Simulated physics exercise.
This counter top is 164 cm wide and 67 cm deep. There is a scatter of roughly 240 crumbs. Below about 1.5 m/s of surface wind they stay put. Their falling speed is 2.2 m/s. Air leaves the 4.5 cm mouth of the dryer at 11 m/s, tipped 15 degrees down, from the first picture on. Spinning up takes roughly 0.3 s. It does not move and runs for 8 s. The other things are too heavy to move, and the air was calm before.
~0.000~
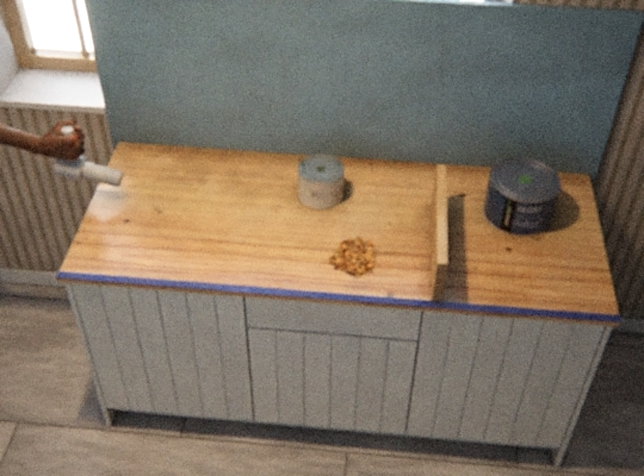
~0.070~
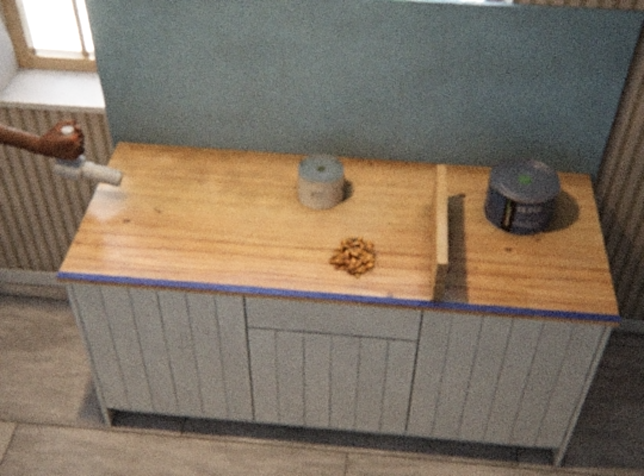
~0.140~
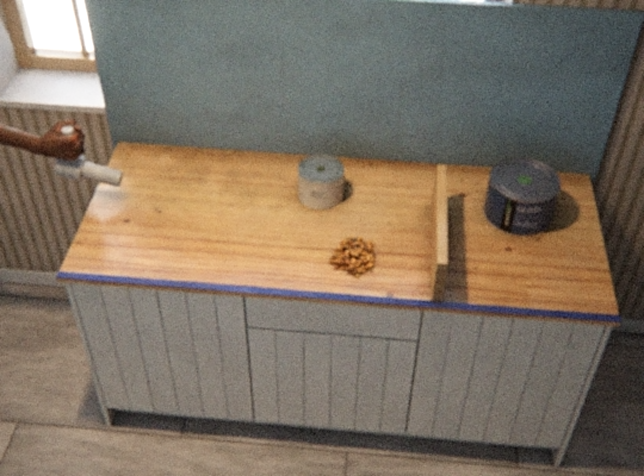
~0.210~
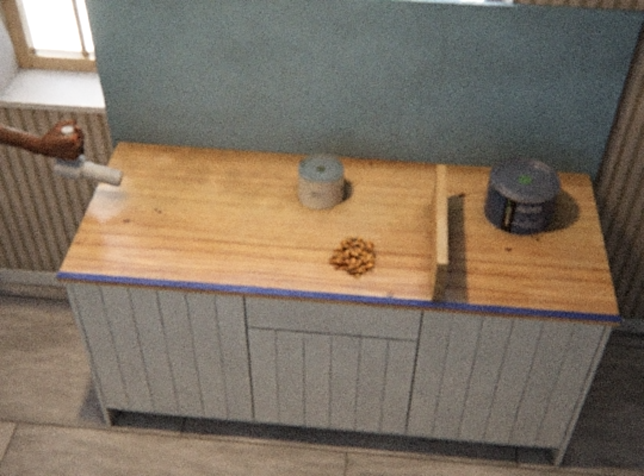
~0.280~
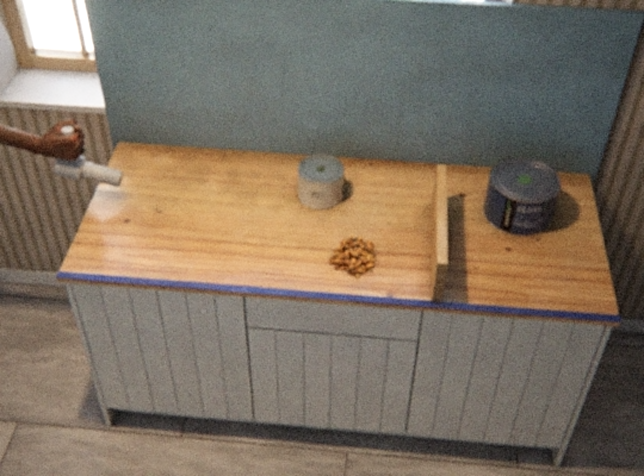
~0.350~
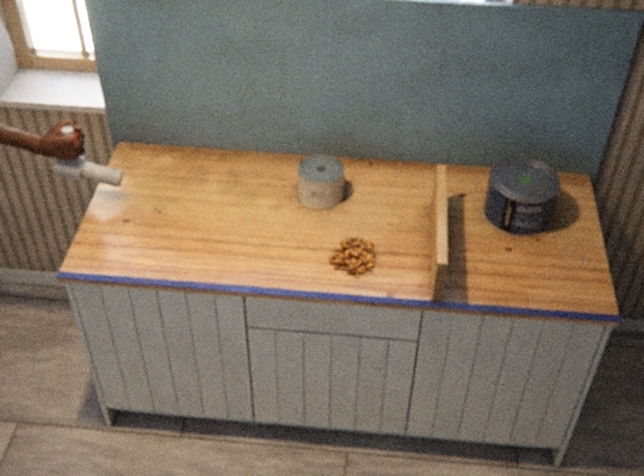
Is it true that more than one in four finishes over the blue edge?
More than a quarter over the blue edge: Yes.
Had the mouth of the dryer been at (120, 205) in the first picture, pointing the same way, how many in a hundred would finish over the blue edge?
Then about 60 %.
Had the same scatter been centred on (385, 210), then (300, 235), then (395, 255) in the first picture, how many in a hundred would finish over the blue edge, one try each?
In that order: 0 %, 80 %, 70 %.
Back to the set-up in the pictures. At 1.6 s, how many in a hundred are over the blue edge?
Some 60 per cent.
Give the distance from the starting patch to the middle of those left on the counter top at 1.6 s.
Roughly 25 cm.
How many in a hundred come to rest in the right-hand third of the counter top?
Some 10 per cent.
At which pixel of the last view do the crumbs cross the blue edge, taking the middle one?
Around (414, 306).
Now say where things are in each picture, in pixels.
The middle of the crumbs is near (354, 256), none has stirred yet and the mouth of the dryer is at (121, 179), in the first picture.
The middle of the crumbs is near (354, 254), none has stirred yet and the blue edge is centred on (332, 300), in the second picture.
The middle of the crumbs is near (354, 254), none has stirred yet, the top of a board is at (442, 211) and the top of a tin is at (321, 169), in the third picture.
The middle of the crumbs is near (354, 254) and none has stirred yet, in the fourth picture.
The middle of the crumbs is near (354, 254) and none has stirred yet, in the fifth picture.
The middle of the crumbs is near (354, 254) and none has stirred yet, in the sixth picture.
After 1.6 s, 46 % are on the move or not yet settled, 56 % are over the blue edge; the middle of those still in play is near (428, 277).
After 2.6 s, 34 % are on the move or not yet settled, 65 % are over the blue edge; the middle of those still in play is near (428, 279).
After 4.4 s, 22 % are on the move or not yet settled, 76 % are over the blue edge; the middle of those still in play is near (430, 285).
After 8.0 s, at the end, 86 % are over the blue edge.
